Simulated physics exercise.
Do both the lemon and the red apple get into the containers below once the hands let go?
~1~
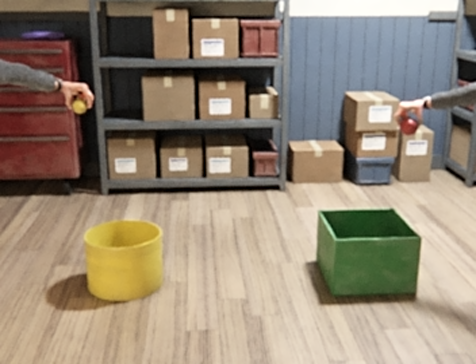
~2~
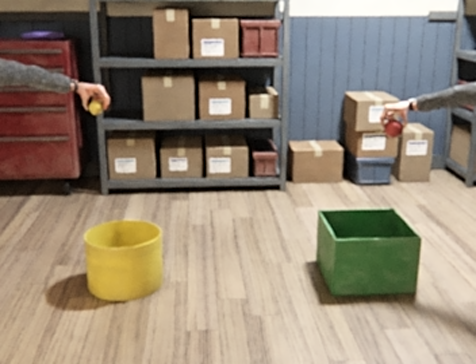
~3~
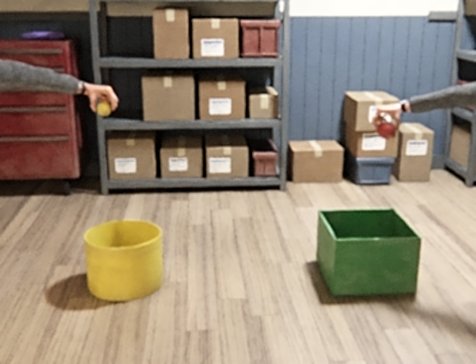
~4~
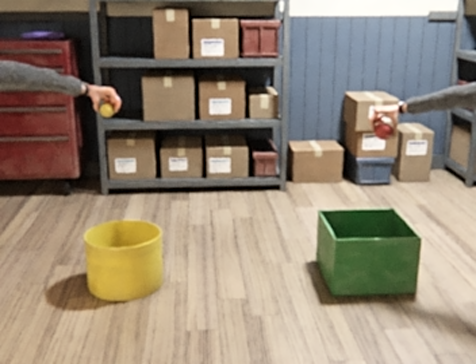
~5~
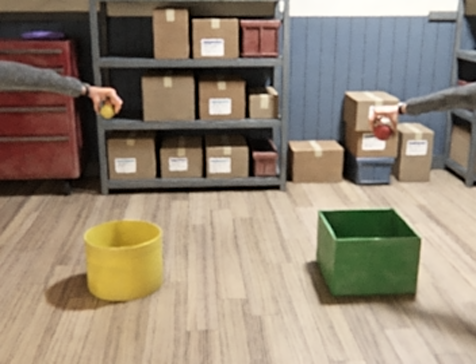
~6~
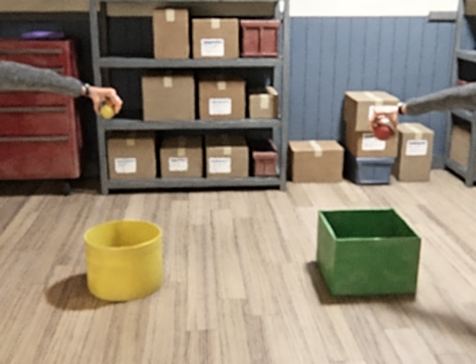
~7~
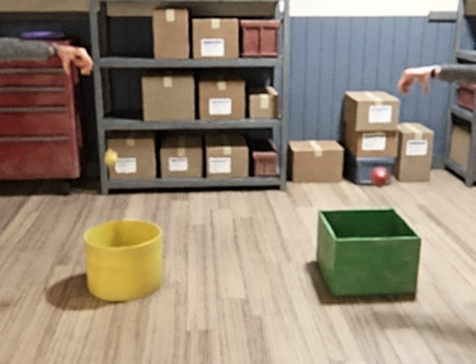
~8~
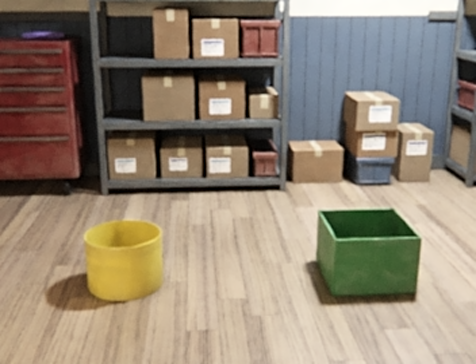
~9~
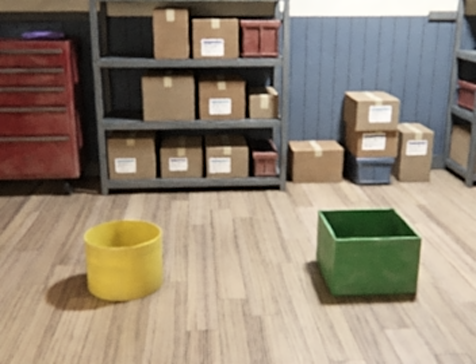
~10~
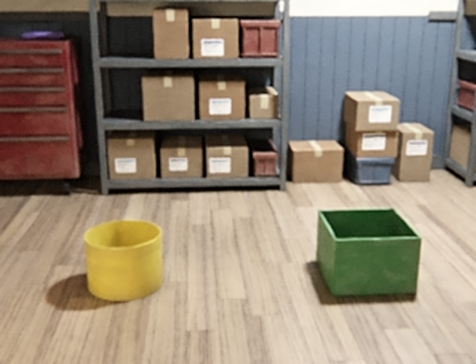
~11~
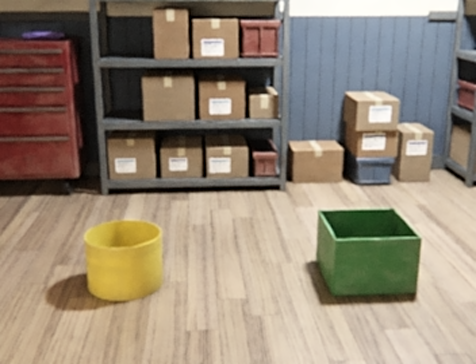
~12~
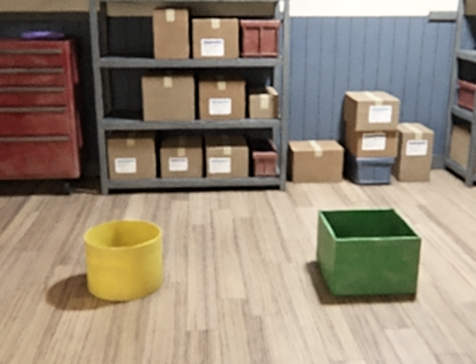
Yes, the lemon drops into the yellow bucket on the left and the red apple drops into the green container on the right.
Two hands hold out a lemon and a red apple, then drop them into the containers.
